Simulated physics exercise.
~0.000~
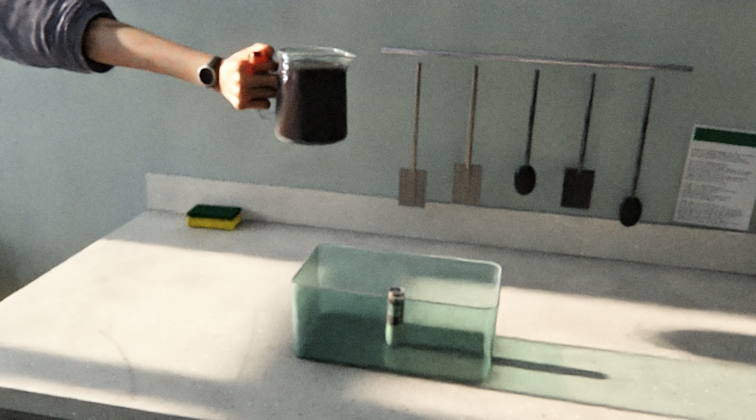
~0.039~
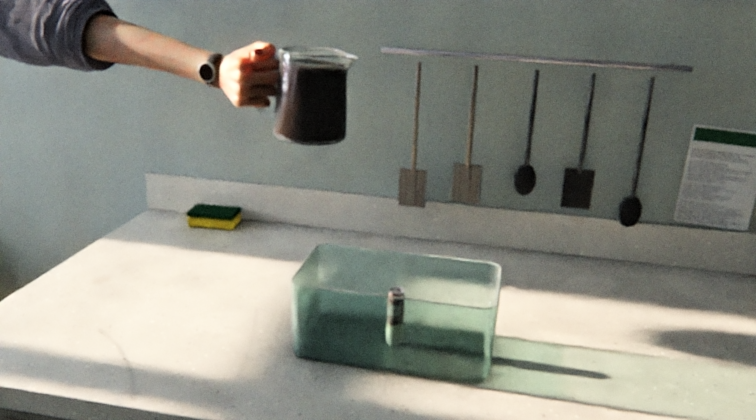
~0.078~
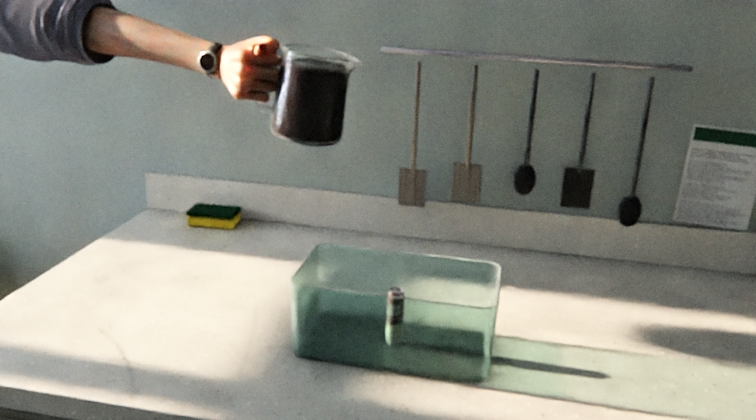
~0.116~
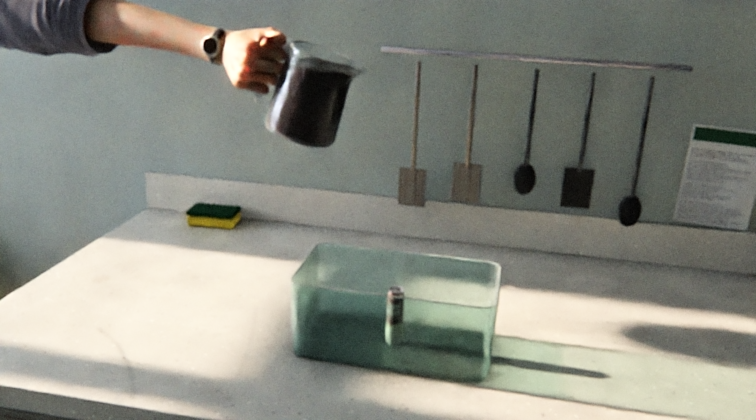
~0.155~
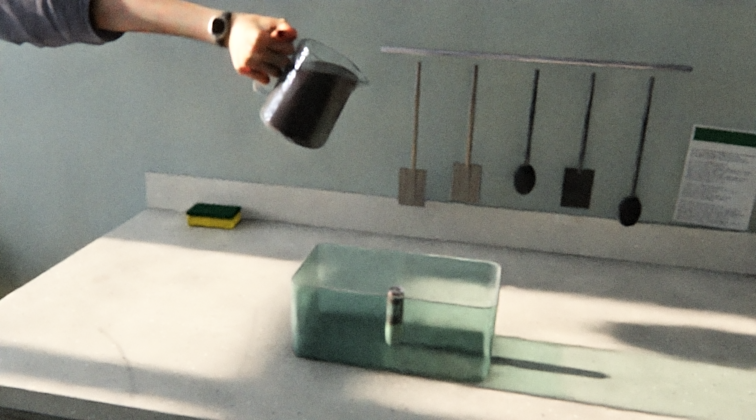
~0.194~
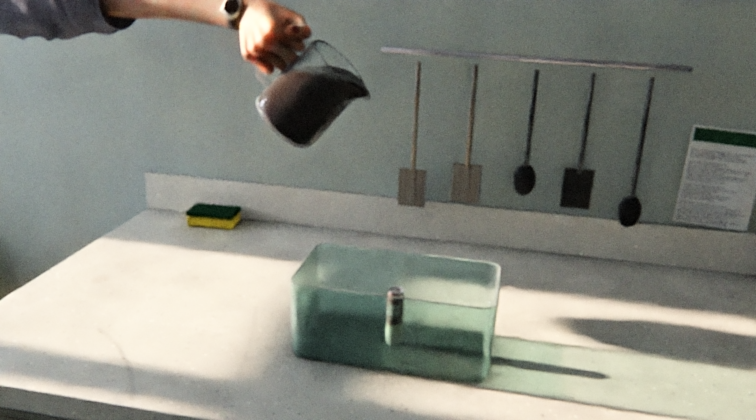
A pale kitchen counter against a grey-green wall, crossed by bands of sunlight and shadow, is seen from slightly above by a still camera. A translucent green basin holding a small upright tin sits at centre, with a green-and-yellow sponge behind to the left and five dark and light utensils hanging from a rail. A watch-wearing hand holds a glass jug of dark liquid above, steadily tilting it rightward until the liquid reaches its lip.
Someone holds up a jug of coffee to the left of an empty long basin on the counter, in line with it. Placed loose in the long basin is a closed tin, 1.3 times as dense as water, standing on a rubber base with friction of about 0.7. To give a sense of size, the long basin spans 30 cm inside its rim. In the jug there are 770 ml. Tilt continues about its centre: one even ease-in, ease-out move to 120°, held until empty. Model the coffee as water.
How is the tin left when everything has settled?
The tin is still standing.
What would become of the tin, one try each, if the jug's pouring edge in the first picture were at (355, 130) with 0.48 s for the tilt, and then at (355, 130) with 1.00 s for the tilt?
First it tips over; then it tips over.
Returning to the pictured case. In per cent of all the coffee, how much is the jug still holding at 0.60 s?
Around 10 in a hundred.
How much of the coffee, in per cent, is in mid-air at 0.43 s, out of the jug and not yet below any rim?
48 per cent.
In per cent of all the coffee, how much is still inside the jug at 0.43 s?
Close to 48 in a hundred.
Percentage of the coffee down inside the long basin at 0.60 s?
Around 58 in a hundred.
Then, 0.43 s in, the tilt is 117° and 49 per cent is still to pour; the tin stands where it began.
Then, 0.60 s in, the tilt is 120° and 9 per cent is still to pour; the tin stands where it began.
Then, 0.78 s in, the tilt is 120° and 0 per cent is still to pour; the tin stands where it began.
Then, 0.98 s in, the tilt is 120° and 0 per cent is still to pour; the tin stands where it began.
Finally, the tin stands where it began.
